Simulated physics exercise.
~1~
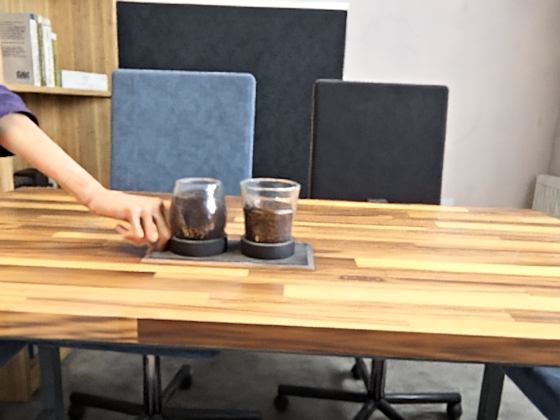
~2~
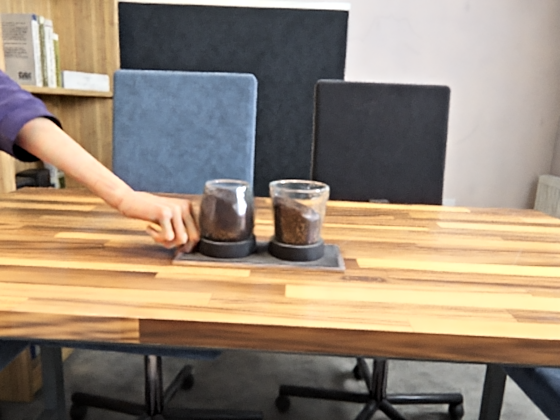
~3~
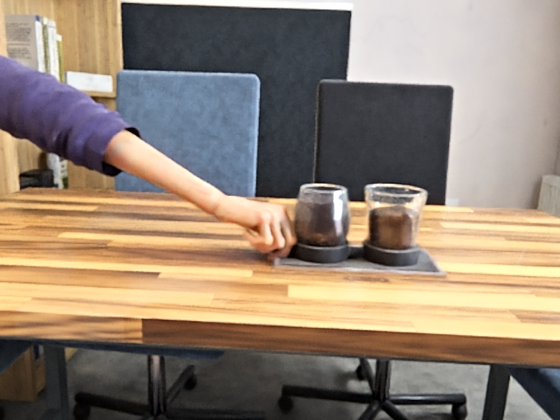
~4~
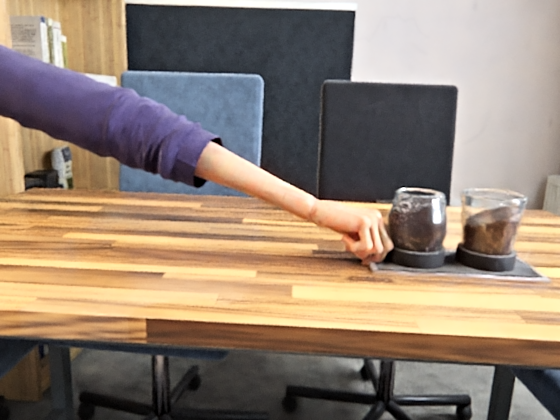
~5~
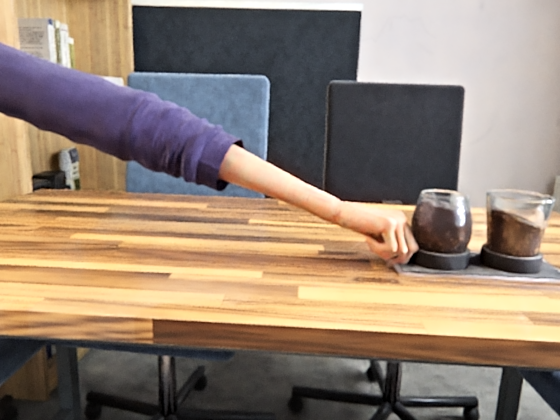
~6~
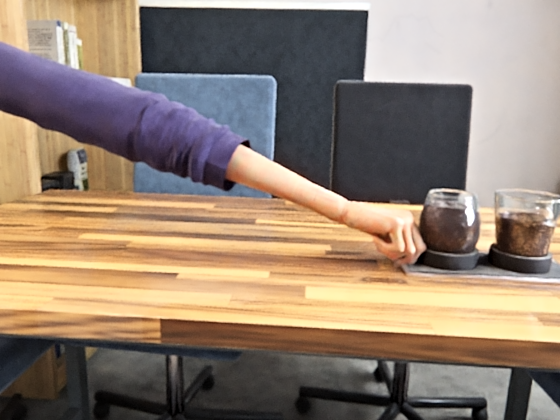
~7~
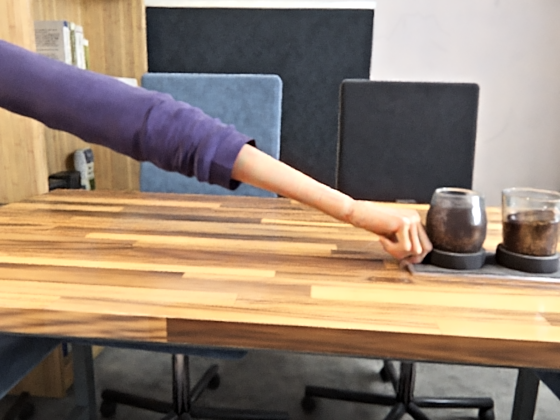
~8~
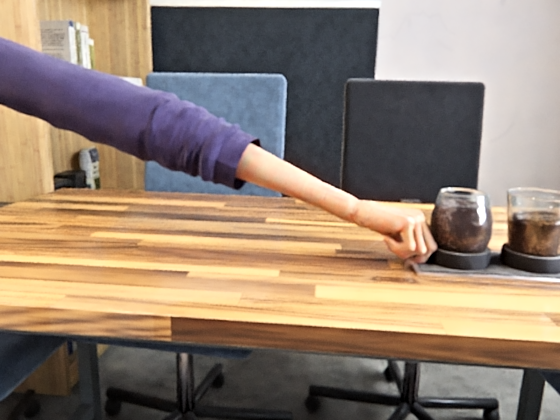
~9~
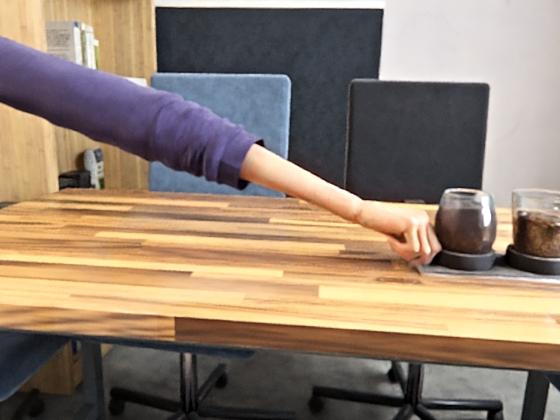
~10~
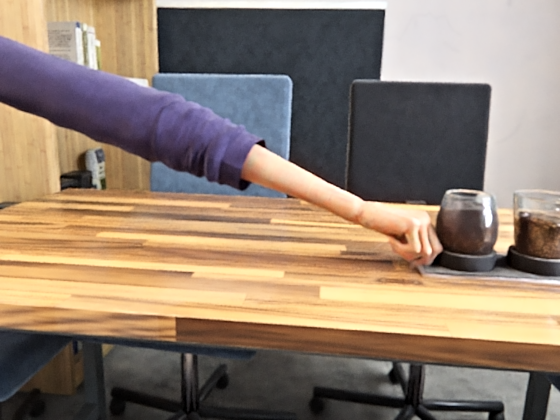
On a striped wooden table in a room with office chairs, a dark tray holds two clear open glasses of dark coffee, the rounded one on the left and the straighter tumbler on the right, each in a black holder. A hand in a purple sleeve grips the tray's left end and pushes it to the right. The arm stretches farther across the table as the tray picks up speed, and the coffee tilts in the glasses. The tray then slows and stops near the right edge of view. Both glasses remain upright, the hand still beside them, and no coffee spills from the tumbler.
